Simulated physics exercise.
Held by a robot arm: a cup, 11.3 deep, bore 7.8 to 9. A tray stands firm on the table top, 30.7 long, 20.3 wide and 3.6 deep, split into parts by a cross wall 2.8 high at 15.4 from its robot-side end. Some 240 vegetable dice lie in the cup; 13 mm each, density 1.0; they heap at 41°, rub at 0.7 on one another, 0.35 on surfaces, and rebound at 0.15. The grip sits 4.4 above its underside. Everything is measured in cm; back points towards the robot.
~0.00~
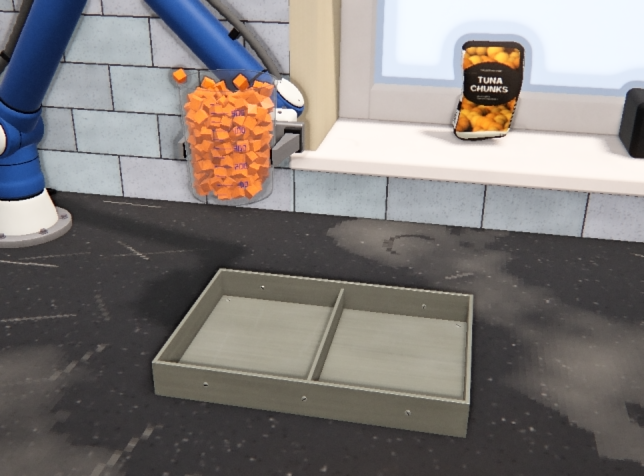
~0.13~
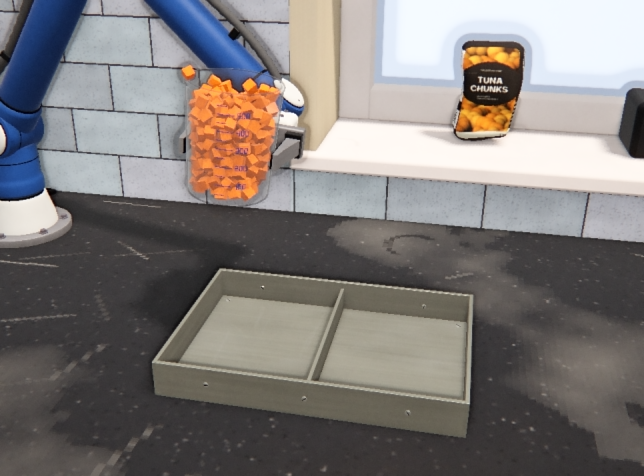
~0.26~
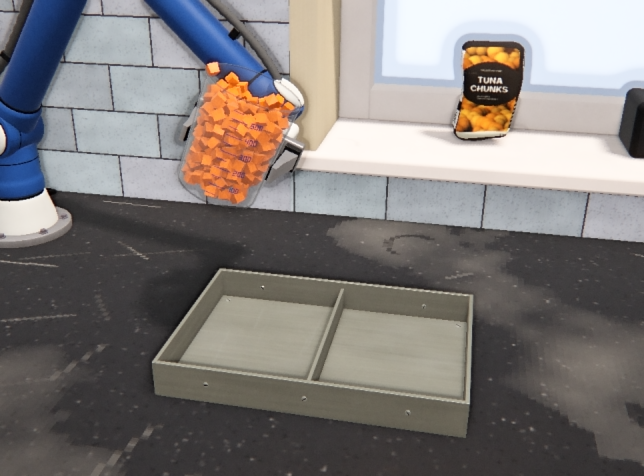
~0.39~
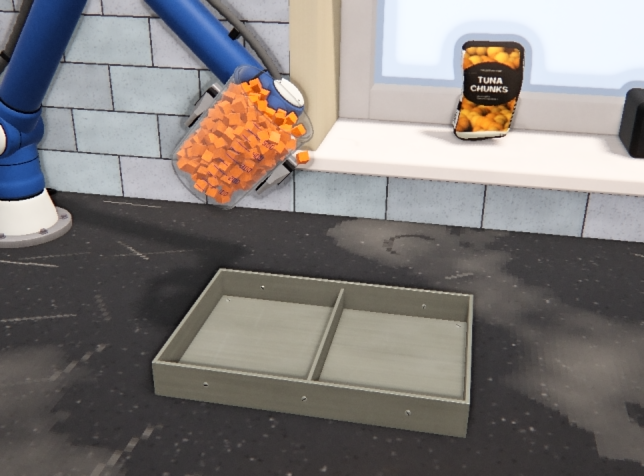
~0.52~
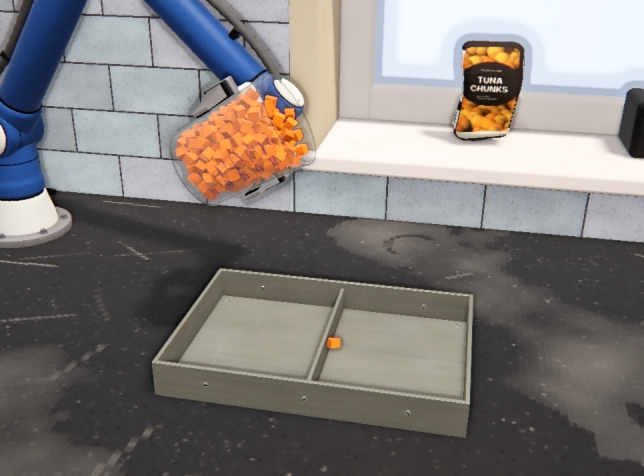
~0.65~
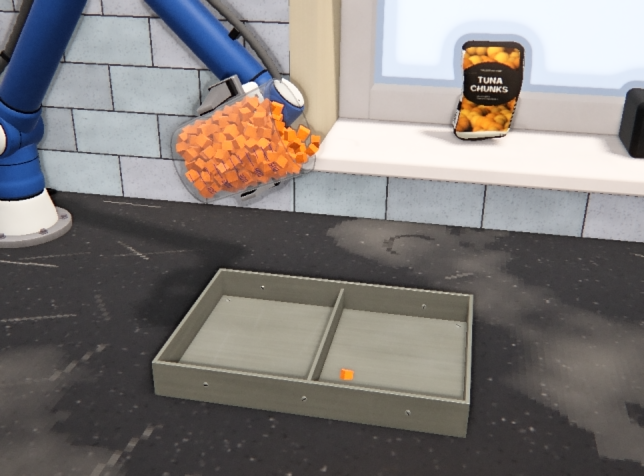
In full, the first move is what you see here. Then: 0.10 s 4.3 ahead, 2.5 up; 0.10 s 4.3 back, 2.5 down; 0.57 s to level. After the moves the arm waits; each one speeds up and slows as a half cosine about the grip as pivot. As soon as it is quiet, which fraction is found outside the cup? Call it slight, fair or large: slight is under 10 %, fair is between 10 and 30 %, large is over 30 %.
I would call it large, over 30 %.
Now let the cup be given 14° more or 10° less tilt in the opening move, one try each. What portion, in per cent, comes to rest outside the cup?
Estimates: 90 % then 40 %.
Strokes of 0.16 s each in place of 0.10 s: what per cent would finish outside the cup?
It would be some 15 %.
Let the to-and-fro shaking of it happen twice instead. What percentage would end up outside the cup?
It would then be around 75 per cent.
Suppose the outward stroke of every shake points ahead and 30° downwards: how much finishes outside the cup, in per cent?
It comes to near 10 percent.
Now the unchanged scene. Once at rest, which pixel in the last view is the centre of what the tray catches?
It lands close to (408, 359).
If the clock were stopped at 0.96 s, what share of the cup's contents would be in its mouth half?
Near 60 %.
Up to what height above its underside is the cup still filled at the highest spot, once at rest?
It reaches close to 8.0 cm in the end.
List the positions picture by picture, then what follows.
The cup middle at (230, 139), level; upper third of the load around (226, 108), from x 180 to 265, top at y 75; 242 in the cup, in the first frame.
The cup middle at (231, 139), tilted 6° forward; upper third of the load around (230, 110), from x 190 to 275, top at y 75, in the second frame.
The cup middle at (235, 140), tilted 22° forward; upper third of the load around (235, 112), from x 190 to 285, top at y 70, in the third frame.
The cup middle at (238, 143), tilted 43° forward; upper third of the load around (245, 118), from x 185 to 305, top at y 85; 241 in the cup, 1 in flight or on a rim, in the fourth frame.
The cup middle at (241, 145), tilted 59° forward; upper third of the load around (249, 124), from x 180 to 335, top at y 95; 241 in the cup, 1 in the far-side part, in the fifth frame.
The cup middle at (241, 147), tilted 65° forward; upper third of the load around (245, 127), from x 185 to 345, top at y 105; 241 in the cup, 1 in the far-side part, in the sixth frame.
After 0.96 s, tilted 59° forward, highest piece 26 above the table; 86 in the cup, 4 in the far-side part, 1 on the table or floor, 151 in flight or on a rim.
After 1.27 s, tilted 11° forward, highest piece 29 above the table; 146 in the far-side part, 85 in the cup, 11 on the table or floor.
After 1.62 s, level, highest piece 27 above the table; 146 in the far-side part, 85 in the cup, 11 on the table or floor.
After 2.67 s, level, highest piece 27 above the table; 146 in the far-side part, 85 in the cup, 11 on the table or floor.
In the end, 146 in the far-side part, 85 in the cup, 11 on the table or floor. That is 65 % outside the cup.
